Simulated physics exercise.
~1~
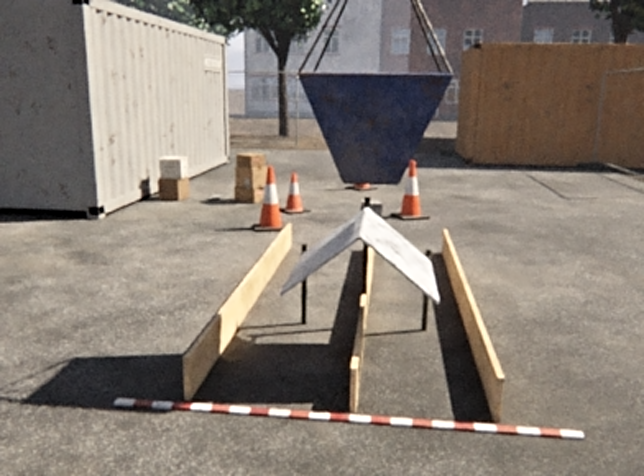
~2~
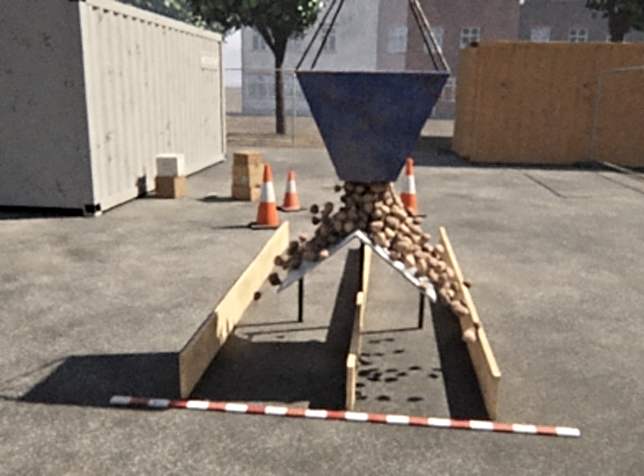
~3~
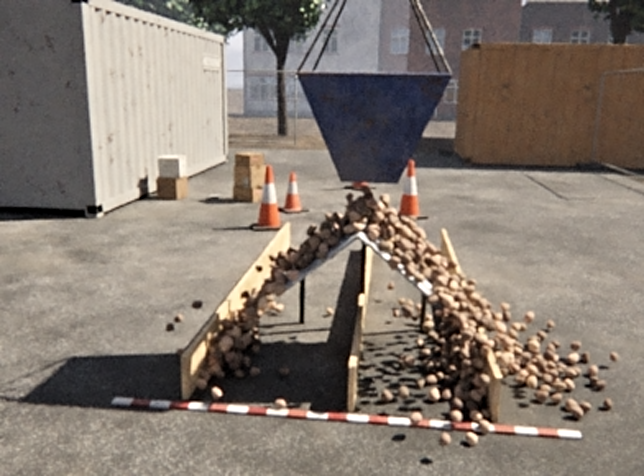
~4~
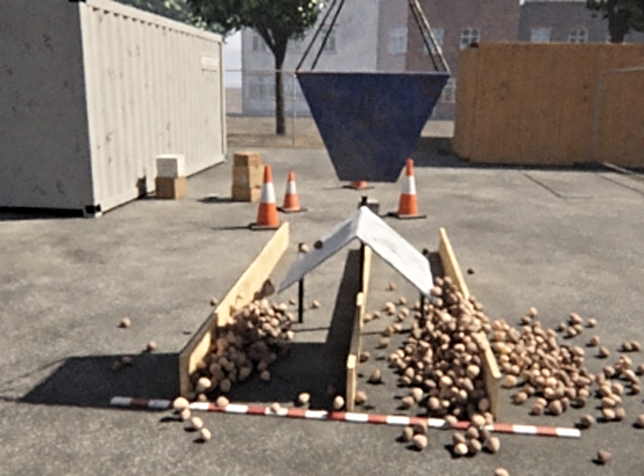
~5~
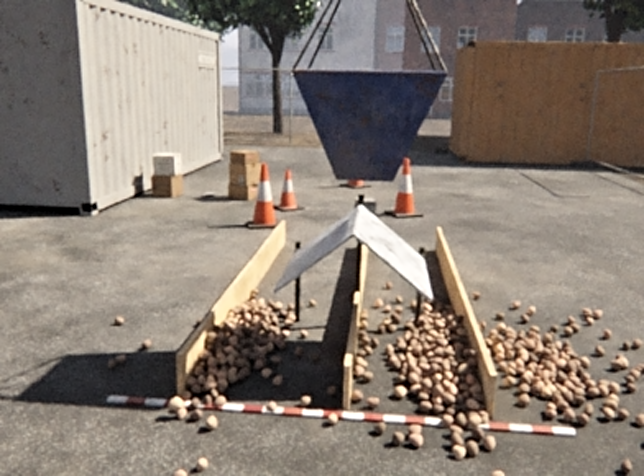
Brown rounded stones pour from a dark blue skip hanging on cables above a grey paved yard, seen from the front by a slightly swaying camera. Below stand a pale peaked steel roof on thin legs, three wooden planks and a red and white staff, with orange cones, a grey container and a rusty orange one behind. The stones strike the ridge and slide down both slopes, more to the right. Many spill over and past the right plank. At the end the steel is bare, with the largest heap in the right bay, a smaller one in the left, and others scattered right.
